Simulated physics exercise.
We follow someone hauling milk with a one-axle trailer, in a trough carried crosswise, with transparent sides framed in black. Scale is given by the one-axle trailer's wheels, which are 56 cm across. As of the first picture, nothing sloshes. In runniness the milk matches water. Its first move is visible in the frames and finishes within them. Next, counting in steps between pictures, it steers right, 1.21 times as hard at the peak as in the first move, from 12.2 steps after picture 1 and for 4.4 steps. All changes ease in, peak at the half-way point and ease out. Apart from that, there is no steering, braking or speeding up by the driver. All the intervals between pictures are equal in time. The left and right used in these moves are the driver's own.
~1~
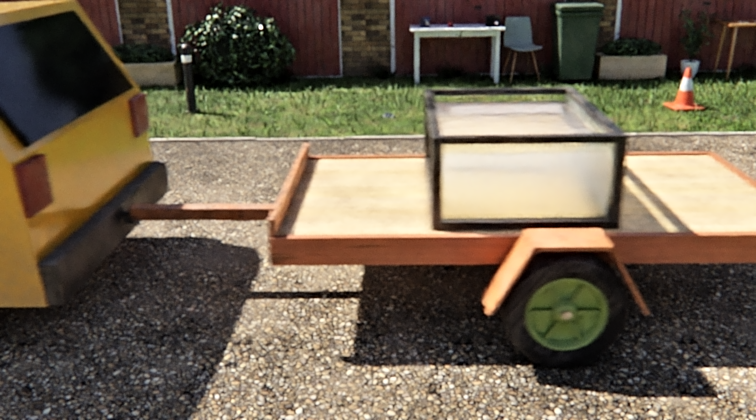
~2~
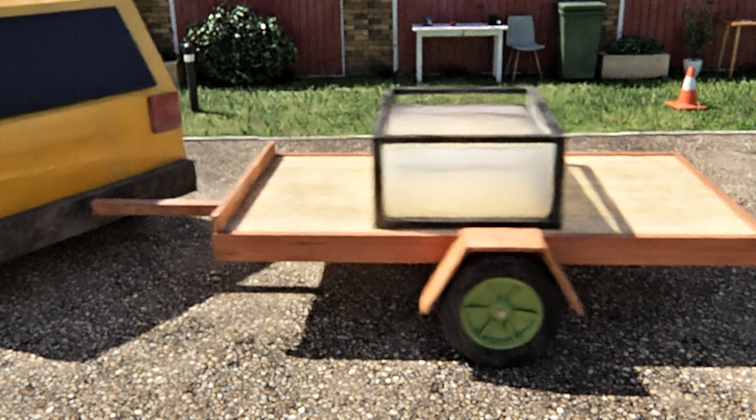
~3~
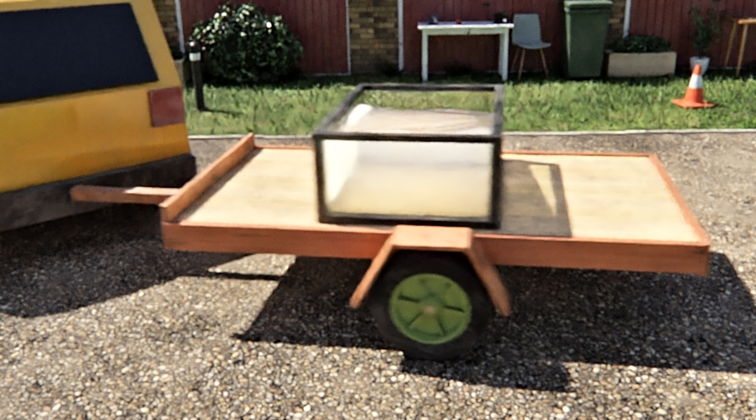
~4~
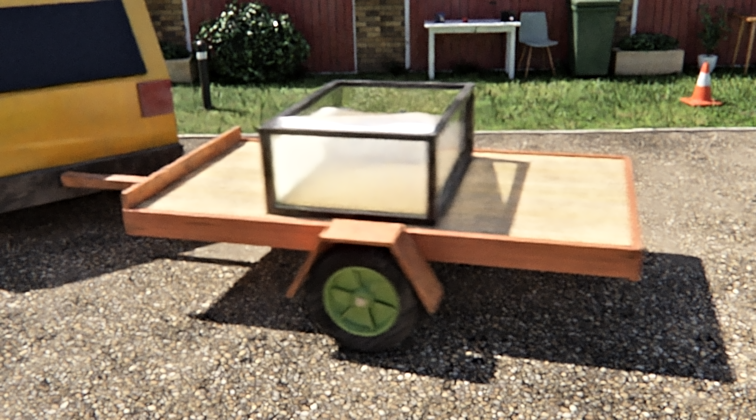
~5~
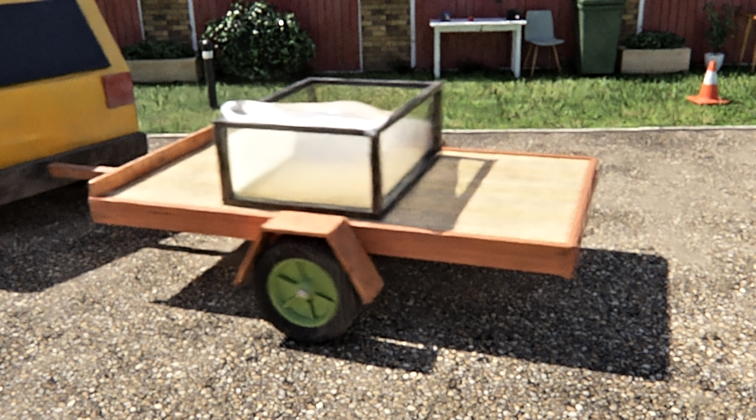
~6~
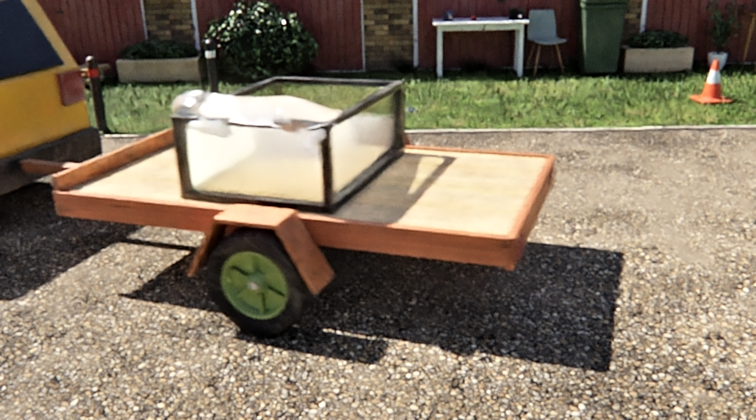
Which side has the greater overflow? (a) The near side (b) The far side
a, the near side.
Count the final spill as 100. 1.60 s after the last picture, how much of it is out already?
Some 70 per cent by then.
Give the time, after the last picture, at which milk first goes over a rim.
It happens at some 0.1 s.
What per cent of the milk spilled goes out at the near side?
Roughly 50 percent.
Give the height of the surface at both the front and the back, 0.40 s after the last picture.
The surface sits near 36 cm in front and near 34 cm at the rear.
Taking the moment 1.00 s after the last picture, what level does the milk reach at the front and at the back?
At the front 38 cm, at the back 34 cm.
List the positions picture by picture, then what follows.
In the first picture, the milk reaches (457, 145) at the front end; it reaches (594, 144) at the back end; no slope yet; the front is on the left, levels are read along the near wall; a wheel hub at (568, 319).
In the second picture, it is heaped 2° towards the near side.
In the third picture, the milk reaches (476, 127) at the back end; it is heaped 7° towards the near side.
In the fourth picture, the milk reaches (290, 117) at the front end; it reaches (416, 112) at the back end; it is heaped 14° towards the near side.
In the fifth picture, the milk reaches (244, 100) at the front end; it reaches (362, 104) at the back end; it is heaped 17° towards the near side.
In the sixth picture, the milk reaches (201, 91) at the front end; it reaches (314, 100) at the back end; it is heaped 18° towards the near side; a wheel hub at (251, 289).
Then, 0.40 s after the last picture, it stands 34 cm high behind and 35 cm in front; 4 per cent has gone mostly over the near side, some over the left end.
Then, 1.00 s after the last picture, it stands 35 cm high behind and 38 cm in front; 6 per cent has gone mostly over the near side, some over the left end.
Then, 1.60 s after the last picture, it stands 28 cm high behind and 28 cm in front; 13 per cent has gone mostly over the near side, some over the left end.
Then, 4.04 s after the last picture, 19 per cent has gone over the near side and the far side, a little elsewhere; the near side has passed 9 per cent and the far side 4.
